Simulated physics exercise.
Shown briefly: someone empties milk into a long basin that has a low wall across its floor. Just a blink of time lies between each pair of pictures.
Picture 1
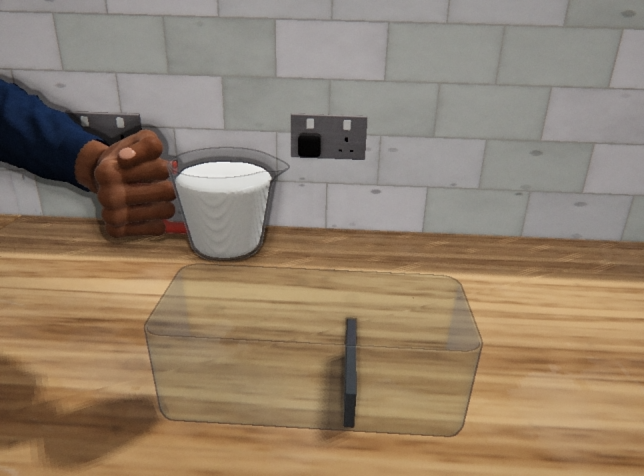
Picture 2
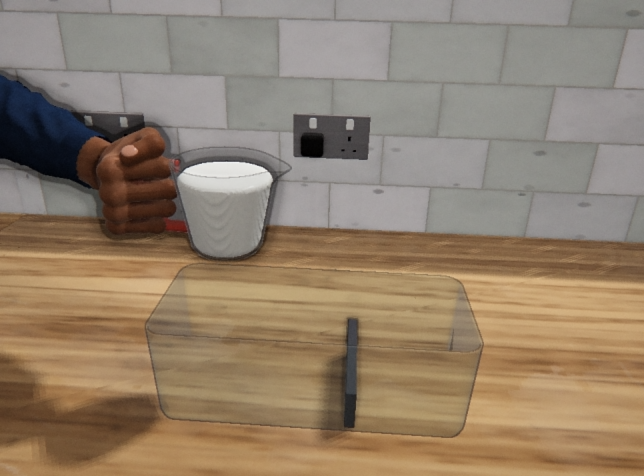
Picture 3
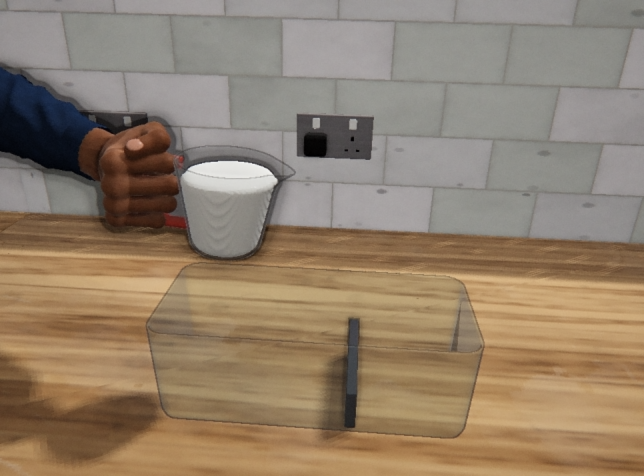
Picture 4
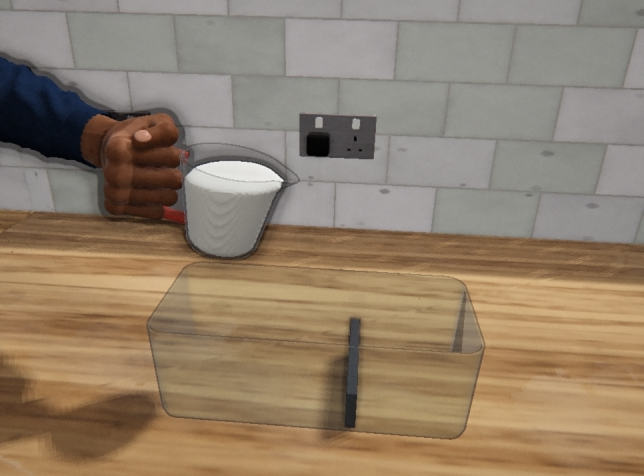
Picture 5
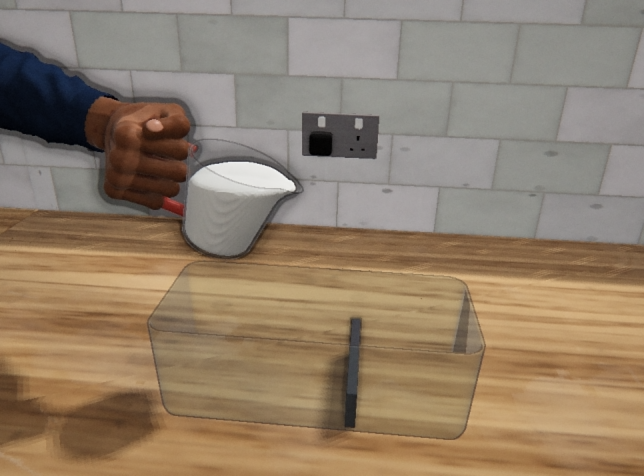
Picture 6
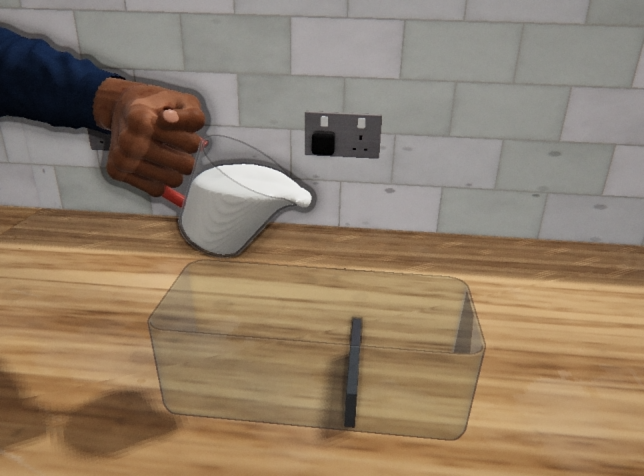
A hand in a dark blue sleeve holds a clear jug of white liquid by its red handle, upright behind a long, empty transparent basin with a low dark wall inside. The hand rises slightly and tilts the jug rightward, gradually then more steeply, until the milk reaches the spout's lip.
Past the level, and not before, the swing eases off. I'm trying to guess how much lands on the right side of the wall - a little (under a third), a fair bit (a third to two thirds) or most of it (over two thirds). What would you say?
I would say a little, under a third.
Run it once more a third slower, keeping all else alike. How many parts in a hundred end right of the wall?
Something like 15 in a hundred.
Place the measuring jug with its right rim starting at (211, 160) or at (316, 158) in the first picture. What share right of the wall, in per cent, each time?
Roughly 5 in a hundred the first time and 55 in a hundred the second.
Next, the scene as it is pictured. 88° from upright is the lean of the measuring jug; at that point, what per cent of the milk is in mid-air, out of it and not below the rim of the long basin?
I'd put it at roughly 25 percent of it.
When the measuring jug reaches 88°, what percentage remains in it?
Roughly 45 percent.
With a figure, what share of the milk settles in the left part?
Share approx. 85 %.
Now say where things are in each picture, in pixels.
The first picture shows tilt 0°; pouring edge (290, 166); surface from (179, 173) to (273, 176); the long basin's rim runs from (164, 296) to (470, 311); the wall's top is at (351, 354).
The second picture shows tilt 1°; pouring edge (292, 168); surface from (181, 171) to (274, 176).
The third picture shows tilt 5°; pouring edge (296, 172); surface from (185, 170) to (278, 178).
The fourth picture shows tilt 12°; pouring edge (300, 180); surface from (190, 170) to (283, 178).
The fifth picture shows tilt 20°; pouring edge (304, 190); surface from (193, 173) to (295, 182).
The sixth picture shows tilt 30°; pouring edge (306, 203); surface from (196, 176) to (297, 191); 2 per cent is over the edge.
A moment on, the measuring jug is tipped on its side and 44 per cent is still to pour, 24 is left of the wall and 9 right of it.
Next, the measuring jug is tipped right over and 5 per cent is still to pour, 79 is left of the wall and 10 right of it.
Then the measuring jug is tipped right over and 0 per cent is still to pour, 85 is left of the wall and 14 right of it.
Later the measuring jug is tipped right over and 0 per cent is still to pour, 85 is left of the wall and 14 right of it.
In the end 85 per cent lies left of the wall, 14 right of it and 1 outside.
